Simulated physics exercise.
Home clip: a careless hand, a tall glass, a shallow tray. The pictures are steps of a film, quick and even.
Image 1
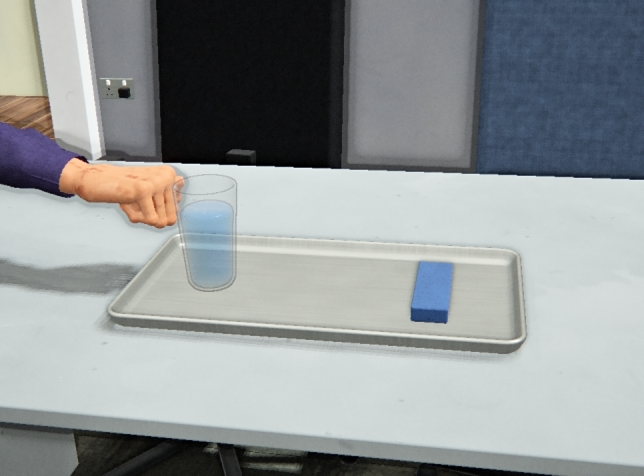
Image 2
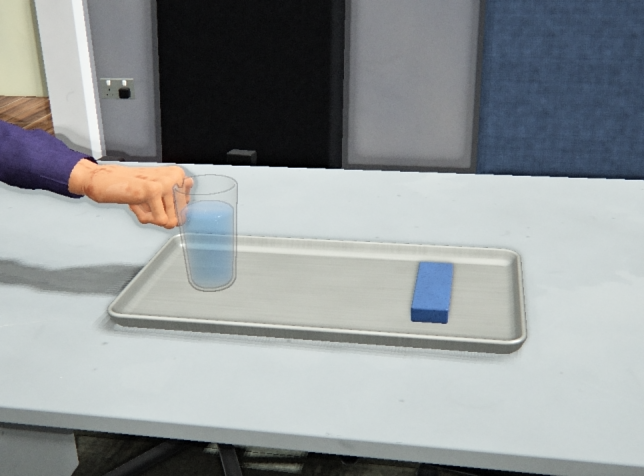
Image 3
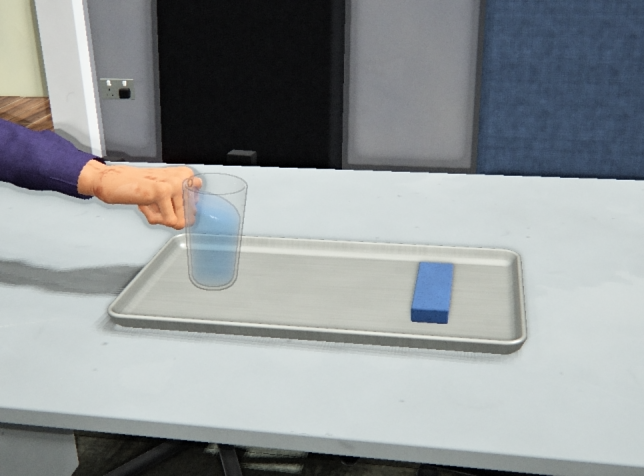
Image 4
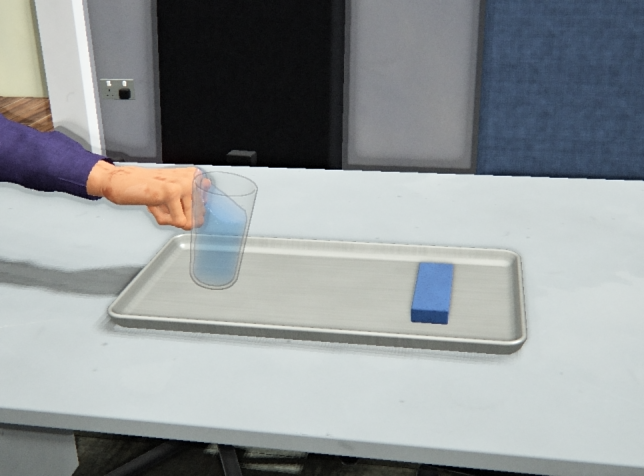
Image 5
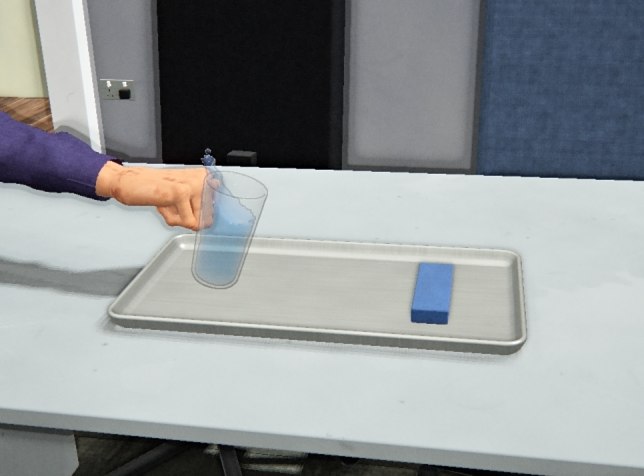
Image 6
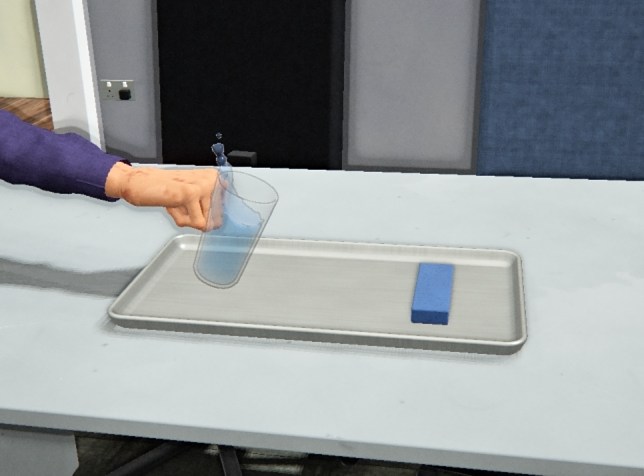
A pale tabletop in a room with black, grey and blue panels behind it is seen from slightly above by a still camera. A tall clear glass of blue liquid stands at the left of a shallow grey tray, with a blue block towards the right. A purple-sleeved arm reaches in from the left, its hand pushing the glass's upper part rightward, tilting it as the liquid sloshes and small drops leap above the rim.
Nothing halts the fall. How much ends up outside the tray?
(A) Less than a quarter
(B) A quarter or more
A, less than a quarter.
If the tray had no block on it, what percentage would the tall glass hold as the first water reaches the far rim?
About 45 %.
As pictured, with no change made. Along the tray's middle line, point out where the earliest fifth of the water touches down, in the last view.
Roughly at pixel (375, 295) in the last picture.
A moment on, the tall glass lies on its side and 97 per cent is in the glass, 0 on the tray and 3 above or beyond its rim.
Next, the tall glass lies on its side and 53 per cent is in the glass, 32 on the tray and 15 above or beyond its rim.
Then the tall glass lies on its side and 29 per cent is in the glass, 43 on the tray and 28 above or beyond its rim.
Later the tall glass lies on its side and 15 per cent is in the glass, 71 on the tray and 14 above or beyond its rim.
Finally, 87 per cent is held by tray and glass, 13 is off the tray.
